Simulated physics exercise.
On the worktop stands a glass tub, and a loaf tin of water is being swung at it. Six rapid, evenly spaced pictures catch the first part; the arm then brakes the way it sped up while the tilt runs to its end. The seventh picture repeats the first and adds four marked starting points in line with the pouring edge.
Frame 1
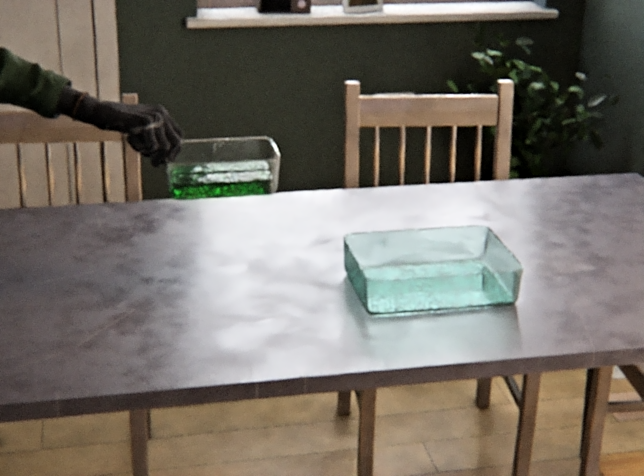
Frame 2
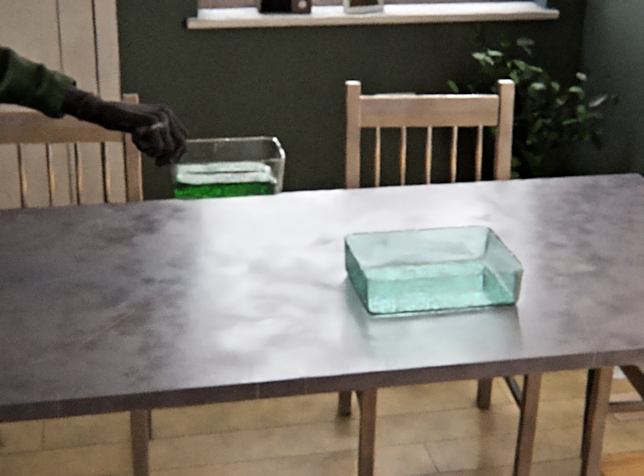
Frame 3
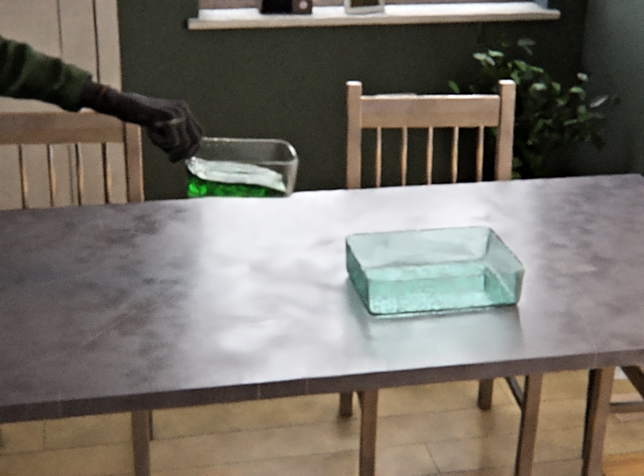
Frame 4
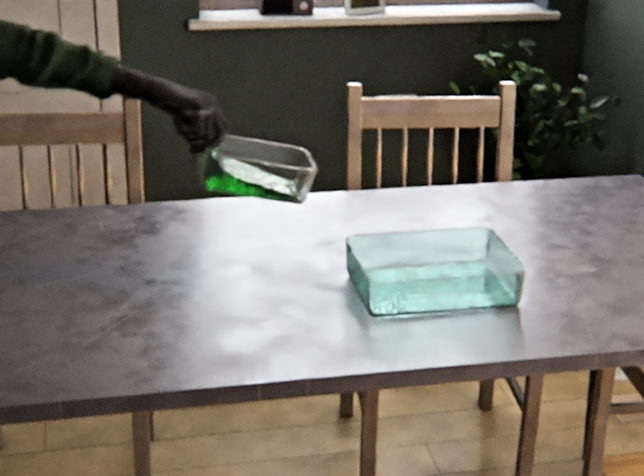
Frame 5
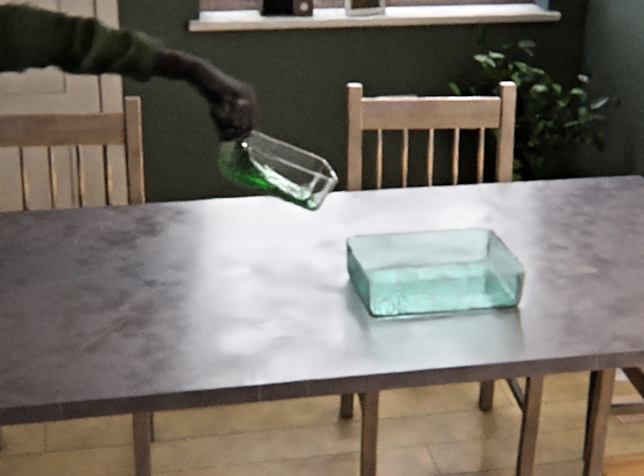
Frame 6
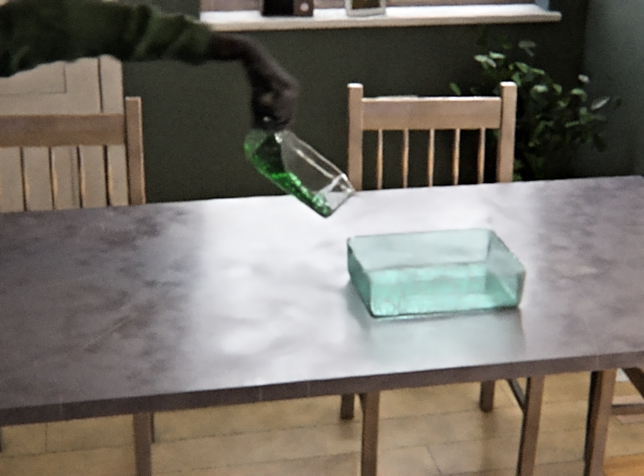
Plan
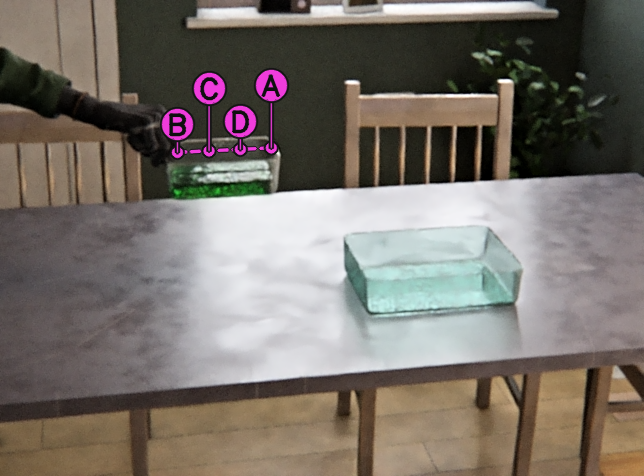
The clip opens on a table where a clear glass tub sits partly filled, while a dark-gloved hand at left holds a smaller glass container of green liquid upright. The arm moves it rightward, tilting it gradually, then more steeply, until its lowered lip is near the tub, the green liquid still inside.
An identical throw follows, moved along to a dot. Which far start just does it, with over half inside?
The limit is D.
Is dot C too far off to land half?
Yes.
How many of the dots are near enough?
Two of them.
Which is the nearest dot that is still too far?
C.
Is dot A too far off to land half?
No.
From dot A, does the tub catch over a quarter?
Yes, it does.
On the marked copy, A at (271, 147); B at (177, 152); C at (209, 150); D at (240, 149).
Choosing A, about 76 % lands in the tub, 12 % falls short and 12 % goes beside or beyond.
Choosing B, about 7 % lands in the tub, 90 % falls short and 3 % goes beside or beyond.
Choosing C, about 25 % lands in the tub, 71 % falls short and 4 % goes beside or beyond.
Choosing D, about 71 % lands in the tub, 17 % falls short and 13 % goes beside or beyond.
